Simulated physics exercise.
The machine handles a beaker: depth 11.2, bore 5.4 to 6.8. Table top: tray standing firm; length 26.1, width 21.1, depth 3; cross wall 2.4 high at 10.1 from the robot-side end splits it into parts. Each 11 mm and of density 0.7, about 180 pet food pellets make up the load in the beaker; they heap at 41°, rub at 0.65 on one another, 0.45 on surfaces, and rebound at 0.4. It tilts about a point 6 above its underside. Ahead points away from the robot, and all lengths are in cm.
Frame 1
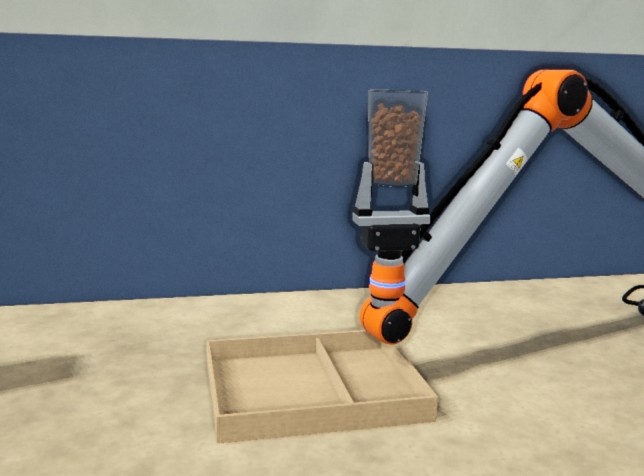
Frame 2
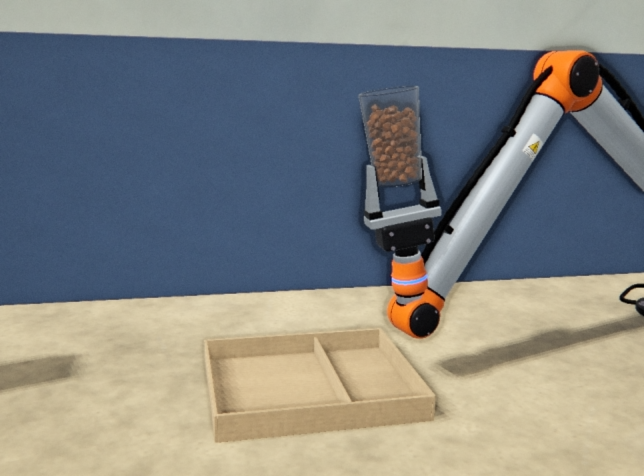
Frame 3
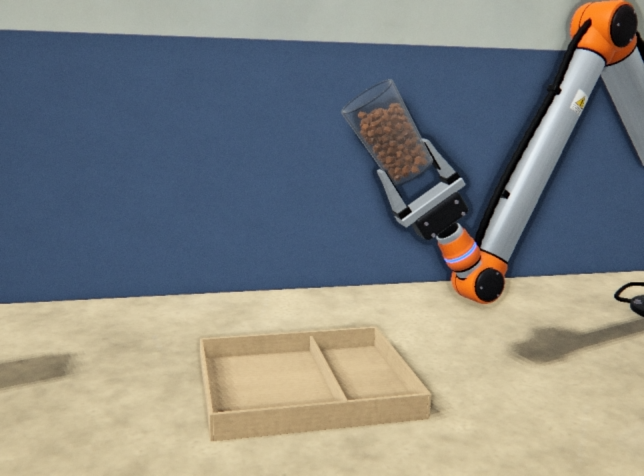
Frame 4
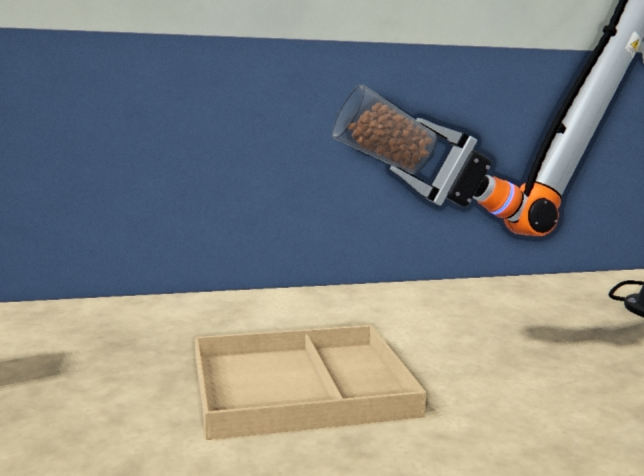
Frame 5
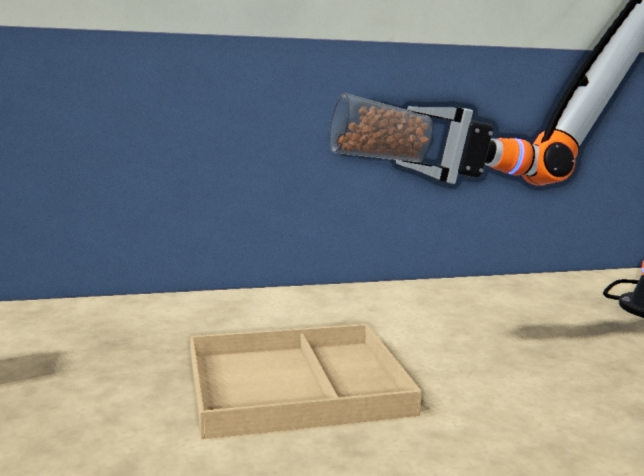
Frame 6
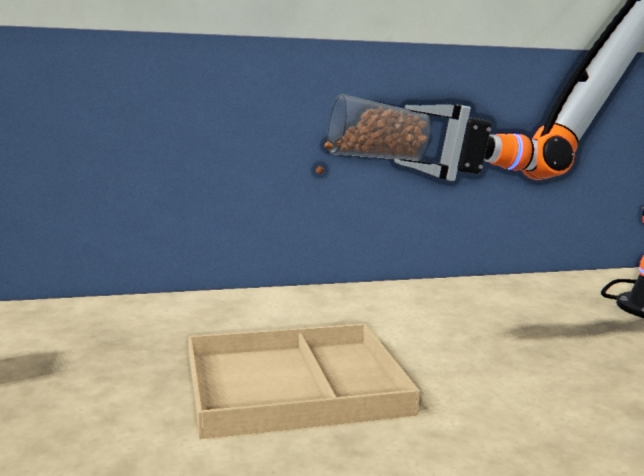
An orange and gray robot arm lifted a clear beaker of brown pellets above a divided tray and tilted it leftward until it lay nearly sideways, and a single pellet dropped from its mouth.
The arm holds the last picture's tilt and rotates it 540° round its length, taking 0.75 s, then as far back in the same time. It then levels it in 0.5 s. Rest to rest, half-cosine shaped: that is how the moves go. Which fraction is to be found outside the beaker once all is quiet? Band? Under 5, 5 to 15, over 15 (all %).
Band: Over 15 %.
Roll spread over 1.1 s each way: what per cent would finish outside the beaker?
In that case some 35 per cent.
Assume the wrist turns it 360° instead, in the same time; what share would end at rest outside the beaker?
Roughly 20 %.
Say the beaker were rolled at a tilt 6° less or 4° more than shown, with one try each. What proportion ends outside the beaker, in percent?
Around 10 percent on the first try, 35 percent on the second.
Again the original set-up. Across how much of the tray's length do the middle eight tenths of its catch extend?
That stretch is around 12 cm long.
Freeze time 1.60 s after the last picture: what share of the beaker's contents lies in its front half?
Estimated share: About 40 %.
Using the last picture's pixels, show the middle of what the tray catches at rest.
Centre: Close to (256, 377).
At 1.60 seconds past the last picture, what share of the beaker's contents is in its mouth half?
Around 40 per cent.
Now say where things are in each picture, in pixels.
Beaker middle at (395, 139), upright; upper third of the load around (395, 121), from x 375 to 420, top at y 110; 177 in the beaker, in the first picture.
Beaker middle at (394, 138), tipped 10°; upper third of the load around (393, 121), from x 370 to 415, top at y 110, in the second picture.
Beaker middle at (391, 136), tipped 35°; upper third of the load around (388, 121), from x 360 to 425, top at y 105, in the third picture.
Beaker middle at (387, 133), tipped 63°; upper third of the load around (383, 123), from x 355 to 430, top at y 105, in the fourth picture.
Beaker middle at (383, 131), tipped 80°; upper third of the load around (385, 121), from x 345 to 425, top at y 110, in the fifth picture.
Beaker middle at (381, 131), tipped 82°; upper third of the load around (384, 122), from x 320 to 420, top at y 110; 176 in the beaker, 1 in flight or on a rim, in the sixth picture.
Then, 0.80 s after the last picture, tipped 82°, highest piece 36 above the table; 155 in the beaker, 15 in the far-side part, 7 in flight or on a rim.
Then, 1.60 s after the last picture, tipped 74°, highest piece 35 above the table; 139 in the beaker, 33 in the far-side part, 2 on the table or floor, 3 in flight or on a rim.
Then, 2.20 s after the last picture, upright, highest piece 37 above the table; 138 in the beaker, 36 in the far-side part, 3 on the table or floor.
Then, 2.90 s after the last picture, upright, highest piece 37 above the table; 138 in the beaker, 36 in the far-side part, 3 on the table or floor.
Final count, 138 in the beaker, 36 in the far-side part, 3 on the table or floor. That is 22 % outside the beaker.
